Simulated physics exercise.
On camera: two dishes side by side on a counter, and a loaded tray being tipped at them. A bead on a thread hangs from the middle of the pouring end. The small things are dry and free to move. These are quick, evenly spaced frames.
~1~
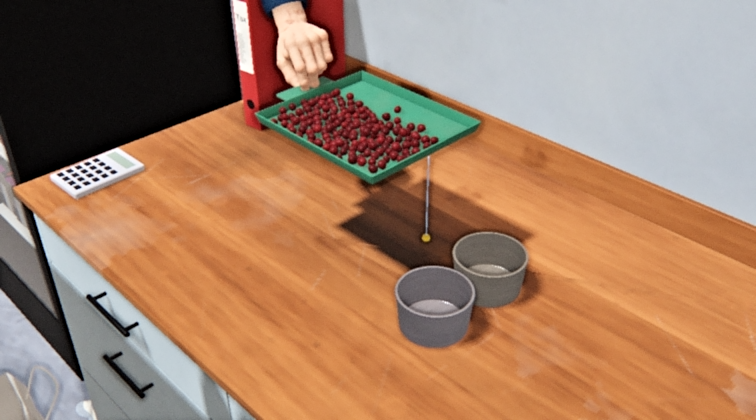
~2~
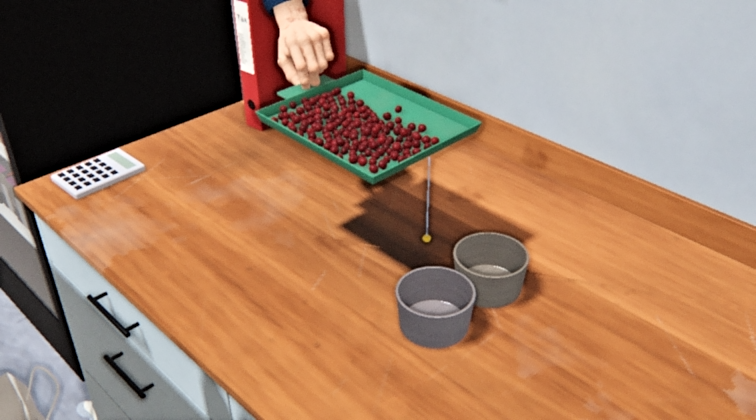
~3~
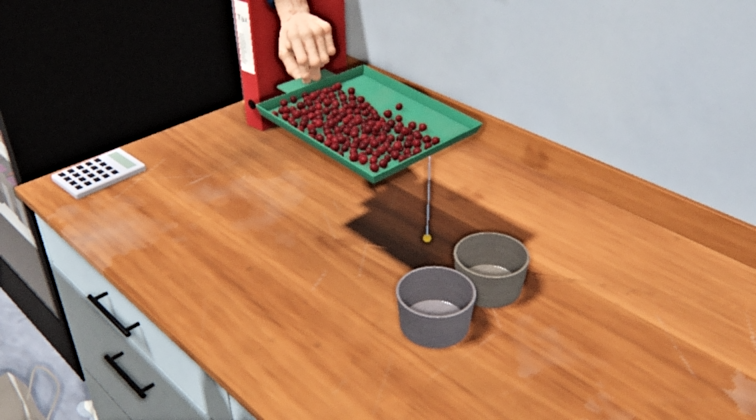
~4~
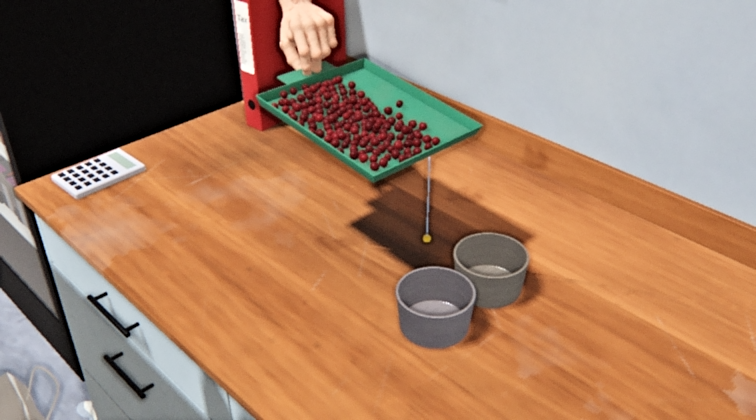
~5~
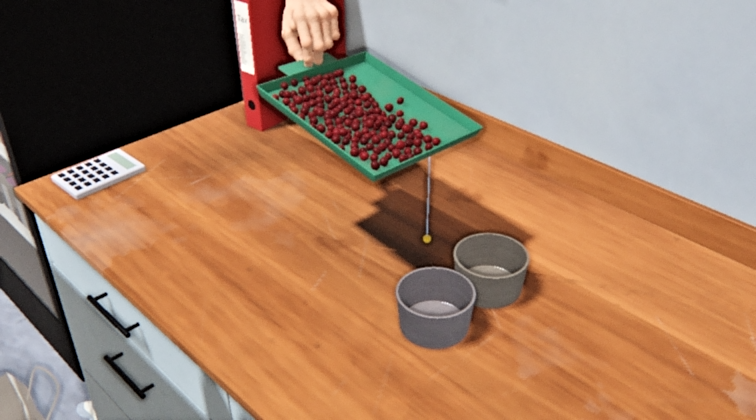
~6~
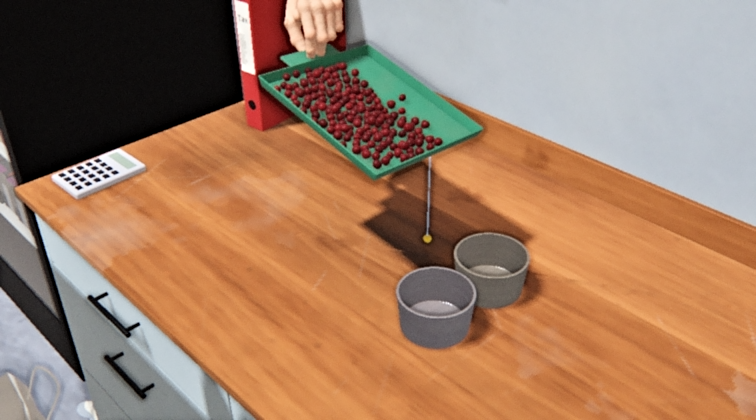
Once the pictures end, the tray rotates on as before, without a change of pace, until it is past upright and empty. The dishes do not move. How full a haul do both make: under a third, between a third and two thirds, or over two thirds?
They take between a third and two thirds between them.
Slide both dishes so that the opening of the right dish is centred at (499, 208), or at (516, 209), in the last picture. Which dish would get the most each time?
At the first place the left-hand dish, at the second the left one.
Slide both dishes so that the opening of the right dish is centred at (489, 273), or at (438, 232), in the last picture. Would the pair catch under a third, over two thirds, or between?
The first try: Under a third. The second: Under a third.
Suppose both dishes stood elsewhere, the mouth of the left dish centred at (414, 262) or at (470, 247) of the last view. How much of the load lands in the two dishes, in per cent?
Near 60 % and 70 %.
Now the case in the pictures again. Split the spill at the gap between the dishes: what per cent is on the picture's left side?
Near 30 %.
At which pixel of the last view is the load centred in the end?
Near (494, 275).
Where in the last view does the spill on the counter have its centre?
Roughly at (501, 249).
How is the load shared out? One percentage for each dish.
The left dish has 10 per cent, the right dish has 40.
Soon, tray tipped steeply; nearly all on the tray; a stray few in the right dish; a small part in the air.
A while on, tray tipped right over; about a quarter on the tray; a small part in the left dish; about a quarter in the right dish; about a quarter outside both; about a quarter in the air.
Towards the end, tray tipped past a quarter turn; a small part in the left dish; about a third in the right dish; about half outside both.
Finally, tray tipped past a quarter turn; a small part in the left dish; about a third in the right dish; about half outside both.
